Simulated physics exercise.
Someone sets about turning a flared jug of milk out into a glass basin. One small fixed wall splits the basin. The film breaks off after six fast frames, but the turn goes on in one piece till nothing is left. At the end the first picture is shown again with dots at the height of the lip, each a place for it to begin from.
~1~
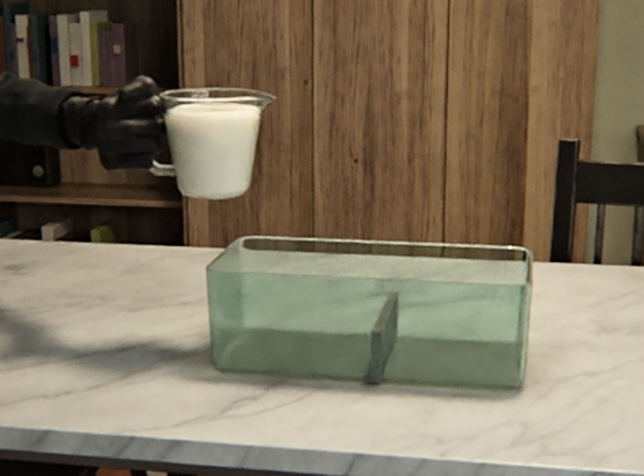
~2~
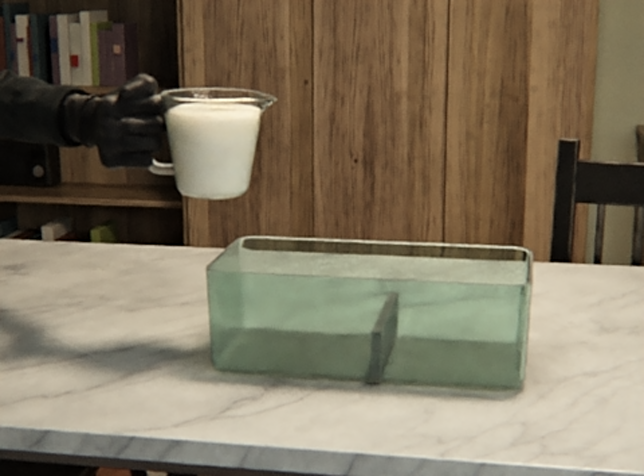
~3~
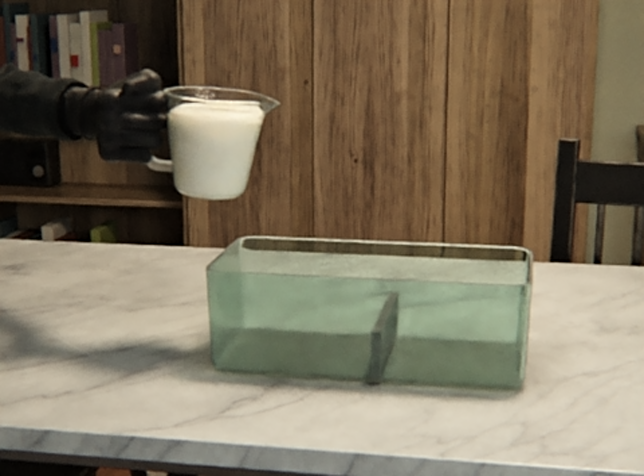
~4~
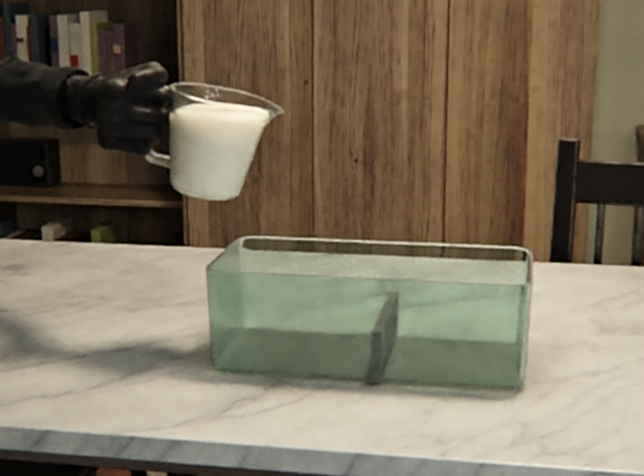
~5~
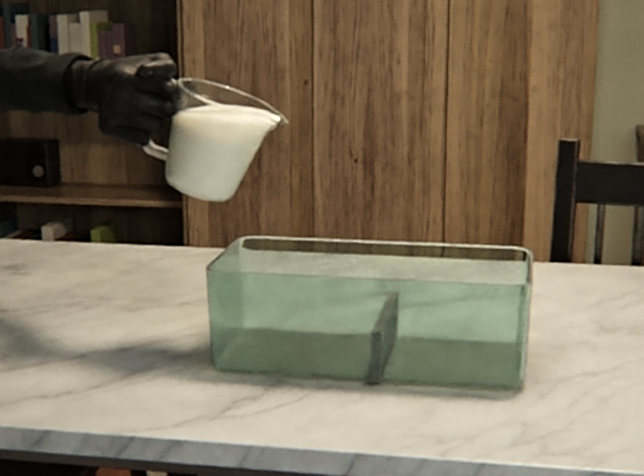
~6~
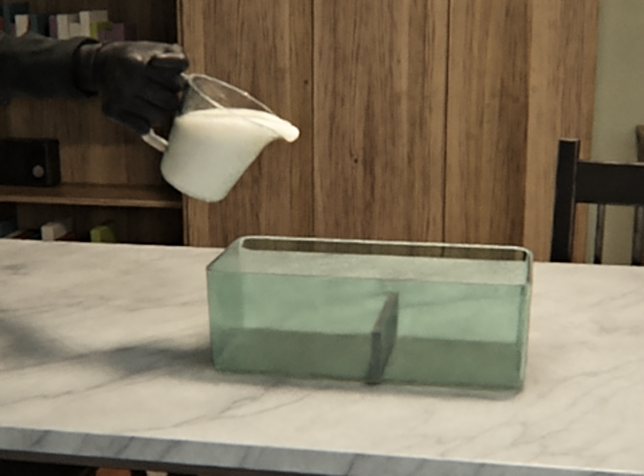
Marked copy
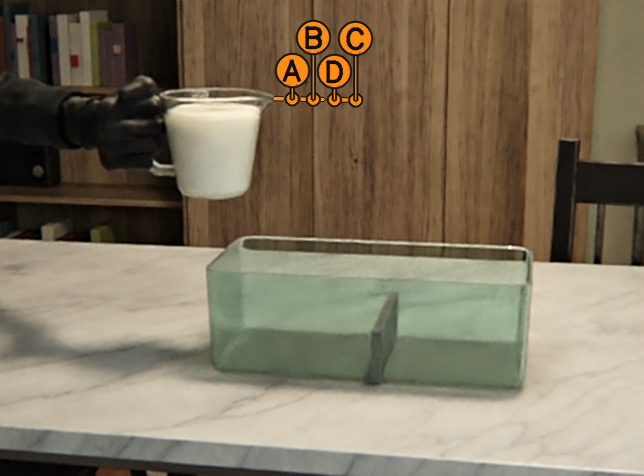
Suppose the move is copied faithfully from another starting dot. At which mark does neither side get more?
D is best.
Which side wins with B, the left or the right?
More ends on the left.
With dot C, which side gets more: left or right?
The right side.
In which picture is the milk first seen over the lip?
In picture 6.
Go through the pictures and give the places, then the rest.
Upright, lip at (274, 98); basin from (213, 369) to (524, 389); top of the wall at (386, 310); nothing has left yet, in the first frame.
Upright, lip at (275, 100); nothing has left yet, in the second frame.
Tipped about 5°, lip at (278, 104); nothing has left yet, in the third frame.
Tipped about 11°, lip at (282, 112); nothing has left yet, in the fourth frame.
Tipped about 19°, lip at (286, 122); nothing has left yet, in the fifth frame.
Tipped about 29°, lip at (288, 135); milk is over the lip, down to (288, 135), in the sixth frame.
In orange, A at (292, 98); B at (313, 99); C at (355, 100); D at (334, 99).
With A, about 94 % ends left of the wall and 3 % right of it; 3 % is lost outside.
With B, about 84 % ends left of the wall and 14 % right of it.
With C, about 20 % ends left of the wall and 79 % right of it.
With D, about 53 % ends left of the wall and 47 % right of it.
